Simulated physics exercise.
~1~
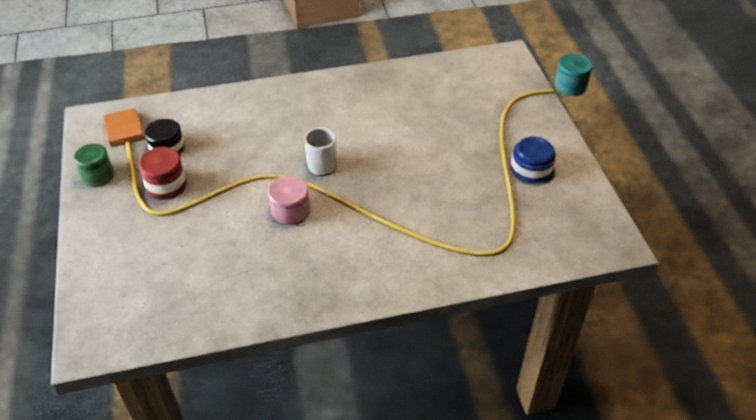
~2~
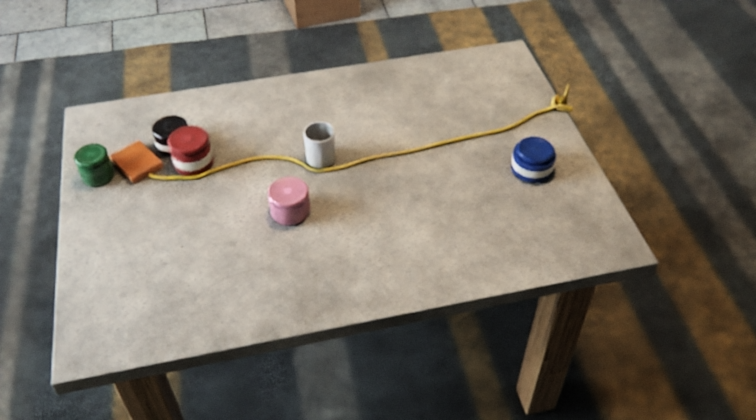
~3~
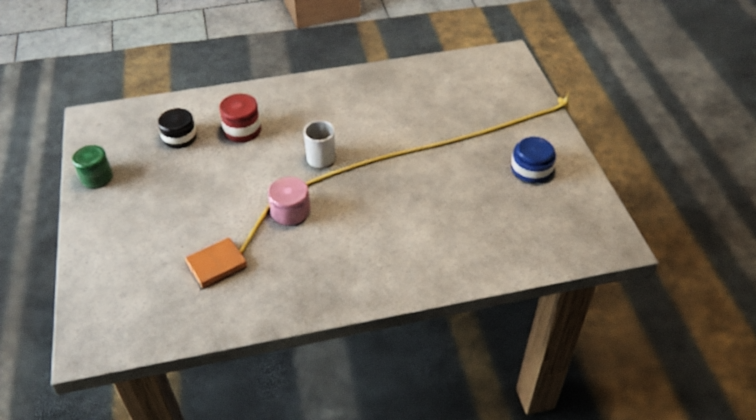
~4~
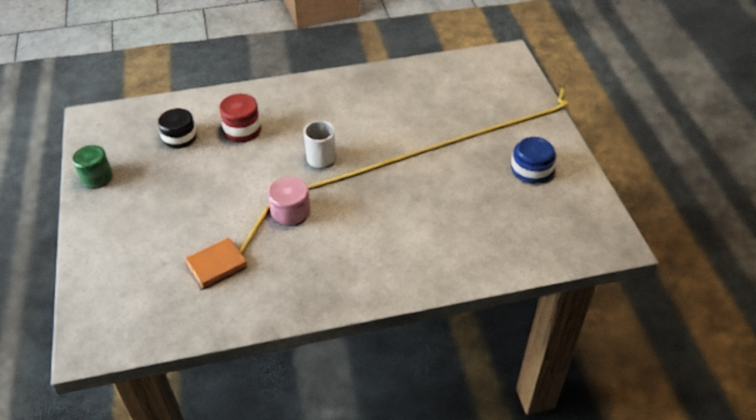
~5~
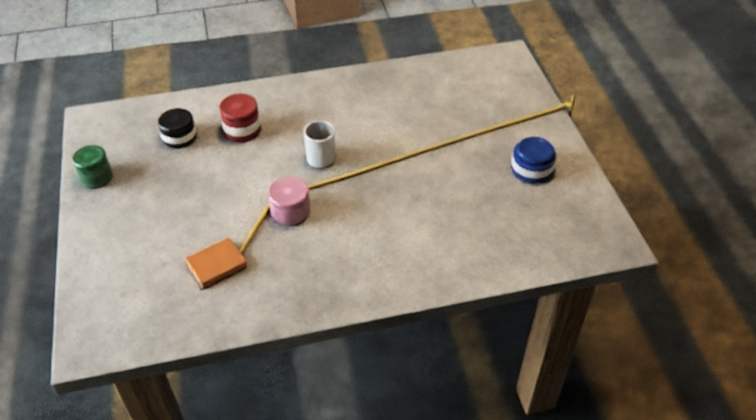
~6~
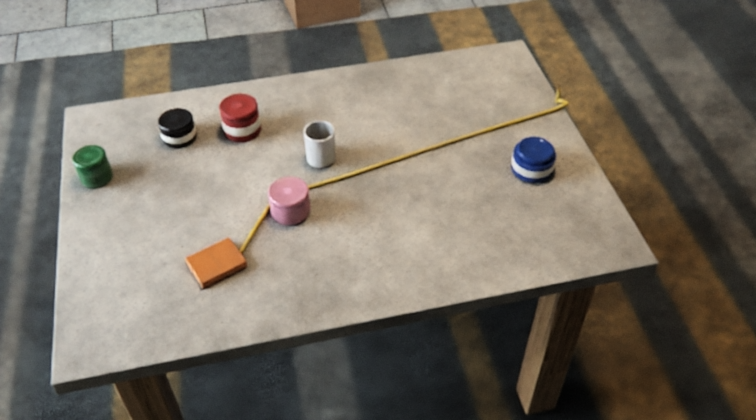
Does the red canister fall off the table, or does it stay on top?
The red canister stays on top of the table. It shifts to the right and away from the viewer, and comes to rest to the right of the black tin.
